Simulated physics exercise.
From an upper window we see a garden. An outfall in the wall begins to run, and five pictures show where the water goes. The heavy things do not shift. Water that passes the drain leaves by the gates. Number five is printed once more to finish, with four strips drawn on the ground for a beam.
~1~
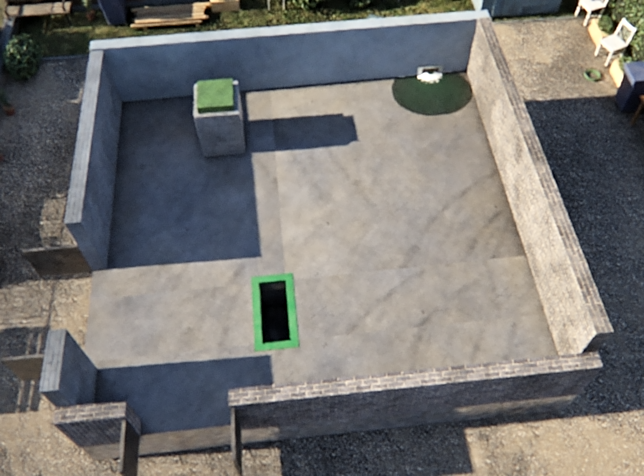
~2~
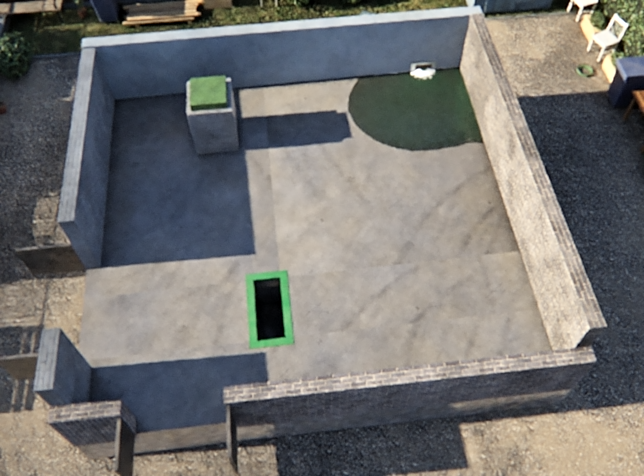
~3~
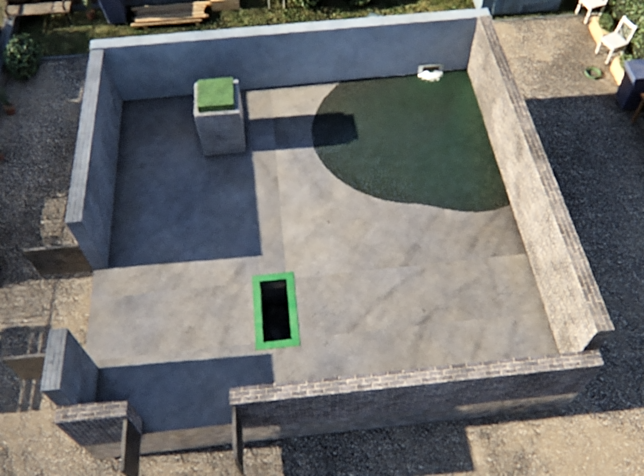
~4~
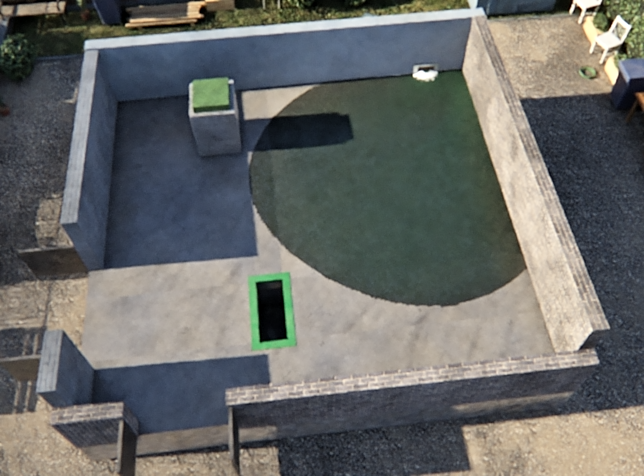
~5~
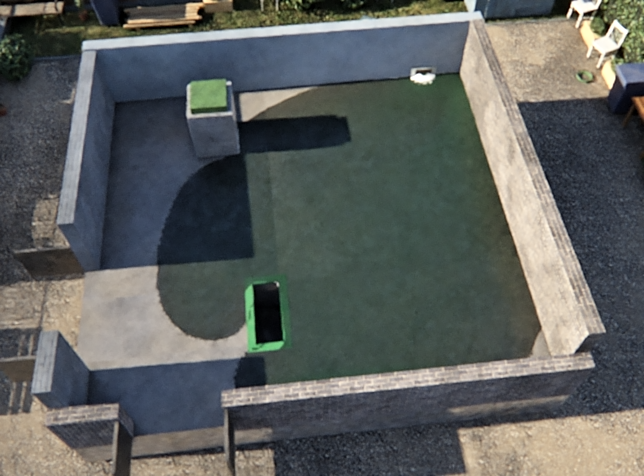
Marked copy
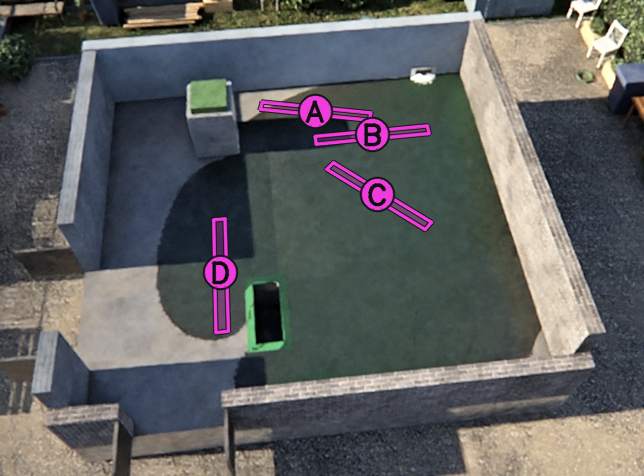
Walled garden seen from above, dark green water spreading from the far right corner across the paving and reaching a green-rimmed drain.
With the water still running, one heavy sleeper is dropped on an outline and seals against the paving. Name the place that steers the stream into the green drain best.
D works best here.
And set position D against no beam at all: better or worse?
Better.
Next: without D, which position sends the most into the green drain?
The answer is A.
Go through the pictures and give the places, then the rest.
Outfall at (430, 70); green drain at (274, 311); open gate at (102, 317); open gate at (189, 415); water covers 3 % of the ground and shows as far out as (418, 110); green drain still dry.
Water covers 10 % of the ground and shows as far out as (402, 145); green drain still dry.
Water covers 21 % of the ground and shows as far out as (487, 204); green drain still dry.
Water covers 42 % of the ground and shows as far out as (391, 296); green drain still dry.
Water covers 68 % of the ground and shows as far out as (266, 360); green drain taking water.
On the marked copy, A from (261, 105) to (370, 116); B from (315, 140) to (428, 129); C from (330, 166) to (428, 225); D from (222, 331) to (219, 219).
With A, about 27 % of the stream runs into the green drain, about 73 % out by the gates.
With B, about 20 % of the stream runs into the green drain, about 80 % out by the gates.
With C, about 17 % of the stream runs into the green drain, about 83 % out by the gates.
With D, about 41 % of the stream runs into the green drain, about 58 % out by the gates.
